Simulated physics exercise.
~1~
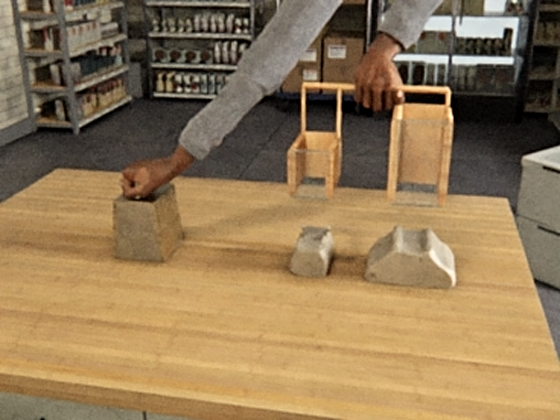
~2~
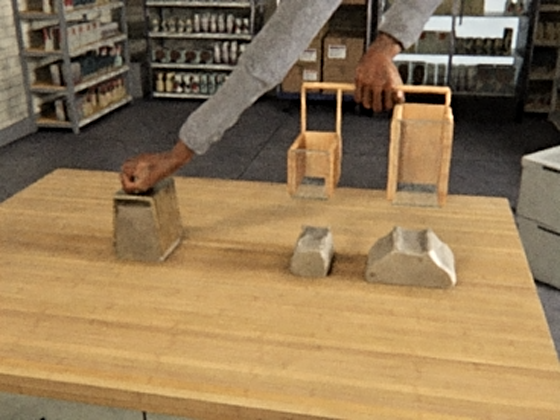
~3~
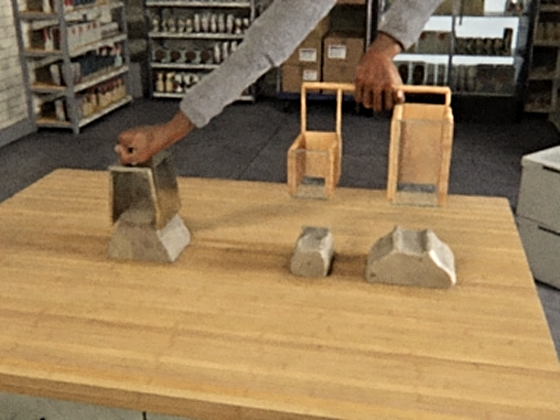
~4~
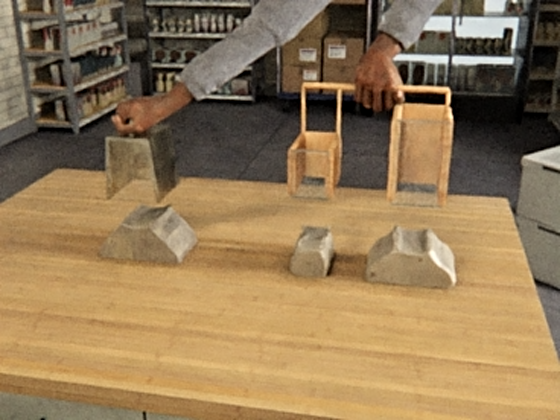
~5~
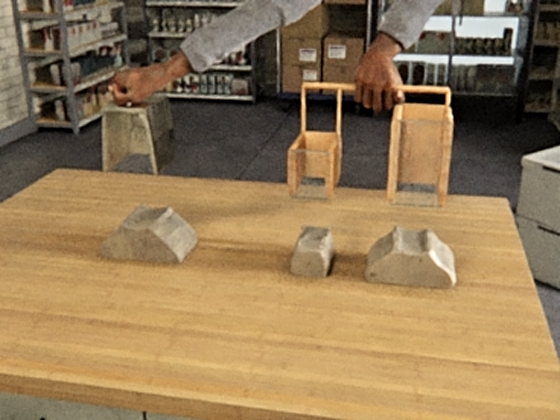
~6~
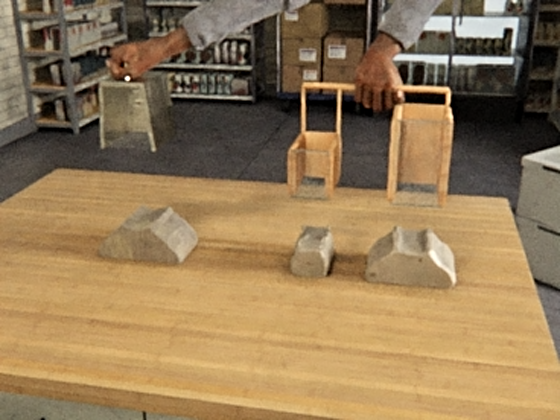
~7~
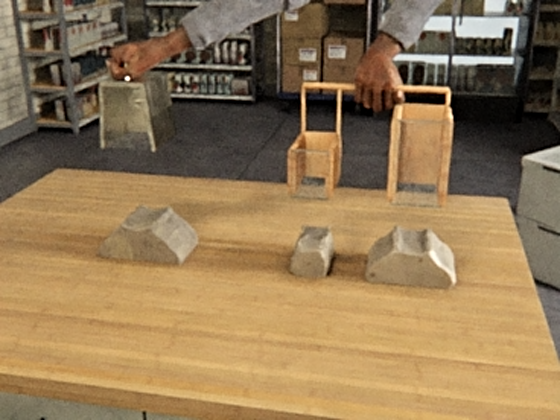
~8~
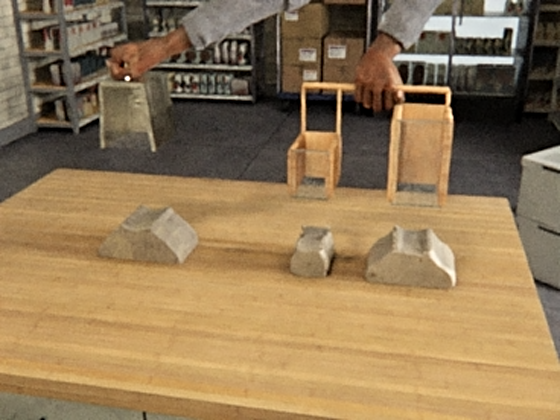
A person's hand lifted a tapered tin straight up off the wooden table, leaving a low, slumped grey block of clay beside two others, then held the tin still in the air while the other hand kept hold of a joined wooden frame.
